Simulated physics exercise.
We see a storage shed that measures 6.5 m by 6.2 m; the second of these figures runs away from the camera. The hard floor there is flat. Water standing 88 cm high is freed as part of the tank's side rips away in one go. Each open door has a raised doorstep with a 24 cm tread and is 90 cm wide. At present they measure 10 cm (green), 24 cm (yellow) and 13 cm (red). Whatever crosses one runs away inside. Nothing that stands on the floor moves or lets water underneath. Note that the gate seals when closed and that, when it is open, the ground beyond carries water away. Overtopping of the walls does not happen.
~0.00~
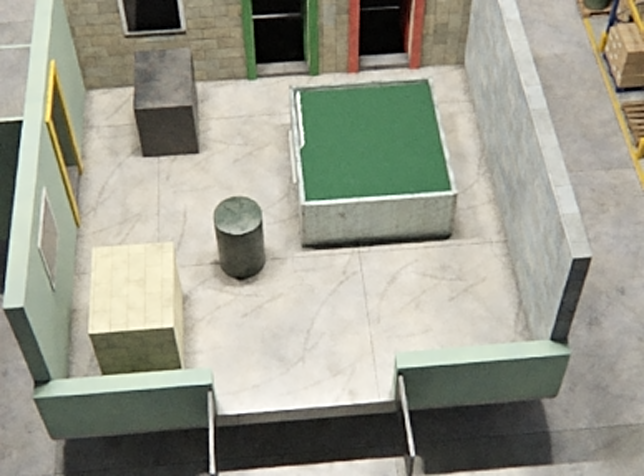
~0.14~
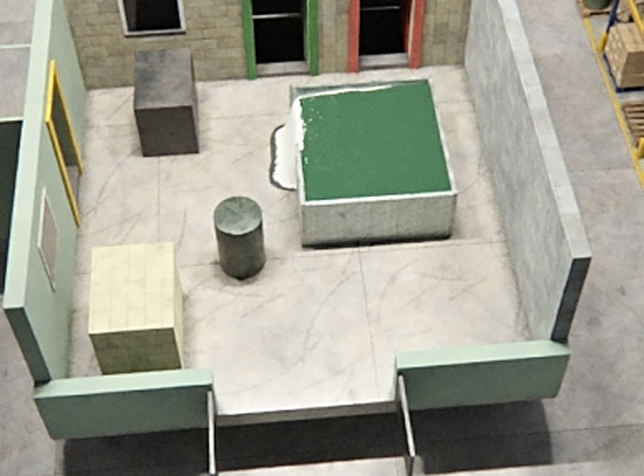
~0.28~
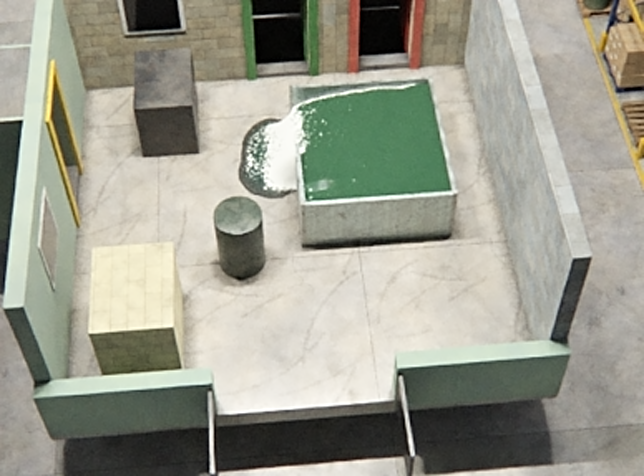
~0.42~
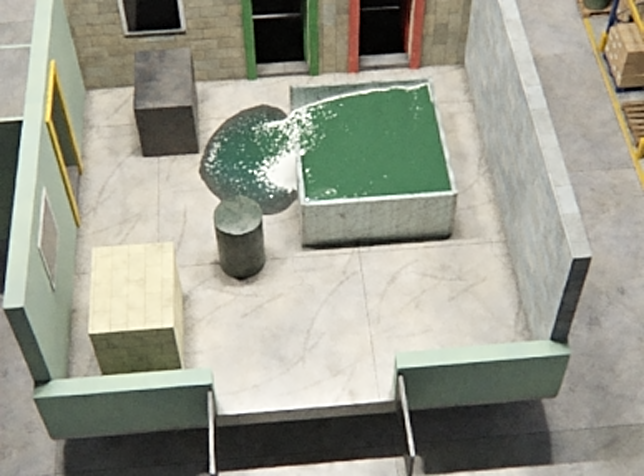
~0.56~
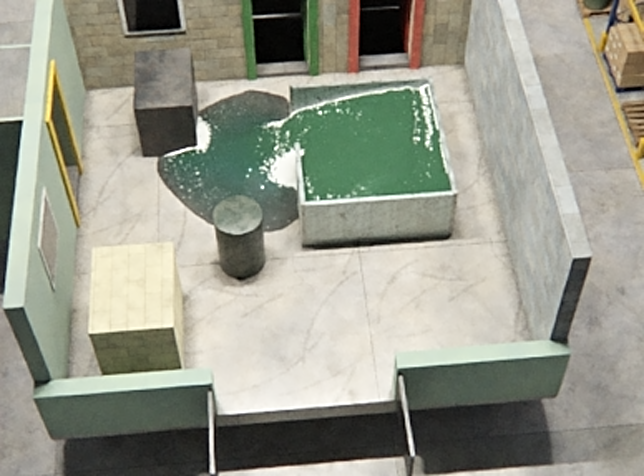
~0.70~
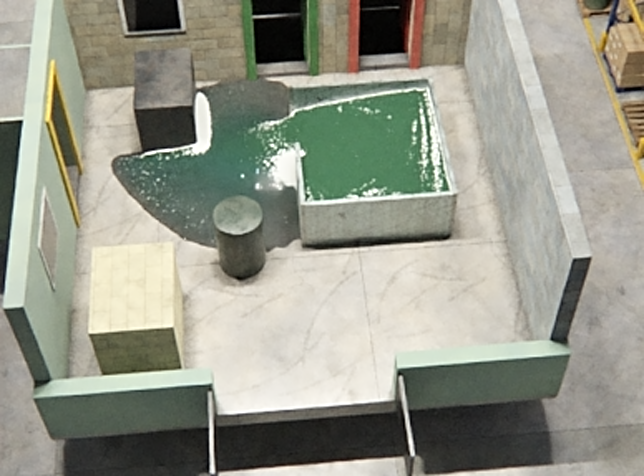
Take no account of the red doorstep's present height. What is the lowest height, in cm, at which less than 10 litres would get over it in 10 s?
About 11.5 cm.
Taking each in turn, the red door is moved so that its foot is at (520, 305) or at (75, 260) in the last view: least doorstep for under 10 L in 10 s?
About 16 cm, then about 26 cm.
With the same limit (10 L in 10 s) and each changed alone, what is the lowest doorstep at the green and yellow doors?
Roughly 12.0 cm at green and 35 cm at yellow.
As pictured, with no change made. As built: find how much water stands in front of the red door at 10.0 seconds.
Depth: Near 11.5 cm.
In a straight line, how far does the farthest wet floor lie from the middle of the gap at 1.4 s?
Near 4.0 metres, give or take.
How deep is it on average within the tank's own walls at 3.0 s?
It averages roughly 41 centimetres.
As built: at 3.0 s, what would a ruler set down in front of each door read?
Depth at green 13 cm, at yellow 28 cm, at red 4 cm.
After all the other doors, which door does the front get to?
Red.
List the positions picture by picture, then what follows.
The tank at (370, 141) is whole and still, 88 cm deep; the red door at (386, 25) is dry, in the first picture.
The front is at (275, 181), 0.4 m from the gap at (297, 141); 0.4 m2 of floor is wet, 88 cm left at the back, in the second picture.
The front is at (244, 177), 0.9 m from the gap at (297, 144); 1.1 m2 of floor is wet, 88 cm left at the back, in the third picture.
Water pours out at (297, 146) and has run 1.5 m, to (206, 175); about 10 cm deep outside, 88 cm at the back, in the fourth picture.
The gap is at (297, 146), the front 2.1 m out at (164, 172); the back of the tank holds 82 cm, in the fifth picture.
The front is at (119, 172), 2.9 m from the gap at (297, 145); 6.1 m2 of floor is wet, 73 cm left at the back; the red door at (386, 25), 2.5 m from the gap, is still 1.9 m from the nearest water, in the sixth picture.
After 1.4 s water covers 30 % of the floor, deepest (64 cm) near (203, 85); it has not reached the red door.
After 3.0 s water covers 55 % of the floor, deepest (49 cm) near (67, 411); 4 cm at the red door, 0 litres in over its 13 cm doorstep.
After 10.0 s water covers 100 % of the floor, deepest (18 cm) near (139, 120); 12 cm at the red door, 2 litres in over its 13 cm doorstep.
At the red door as built, the water arrived by 2.3 s and peaked near 14 cm at 7.6 s.
Run again over the same 10 s with other heights there, 21 litres in over 10 cm, 1 litre over 13.5 cm. The limit of 10 litres is kept from about 11.5 cm up.
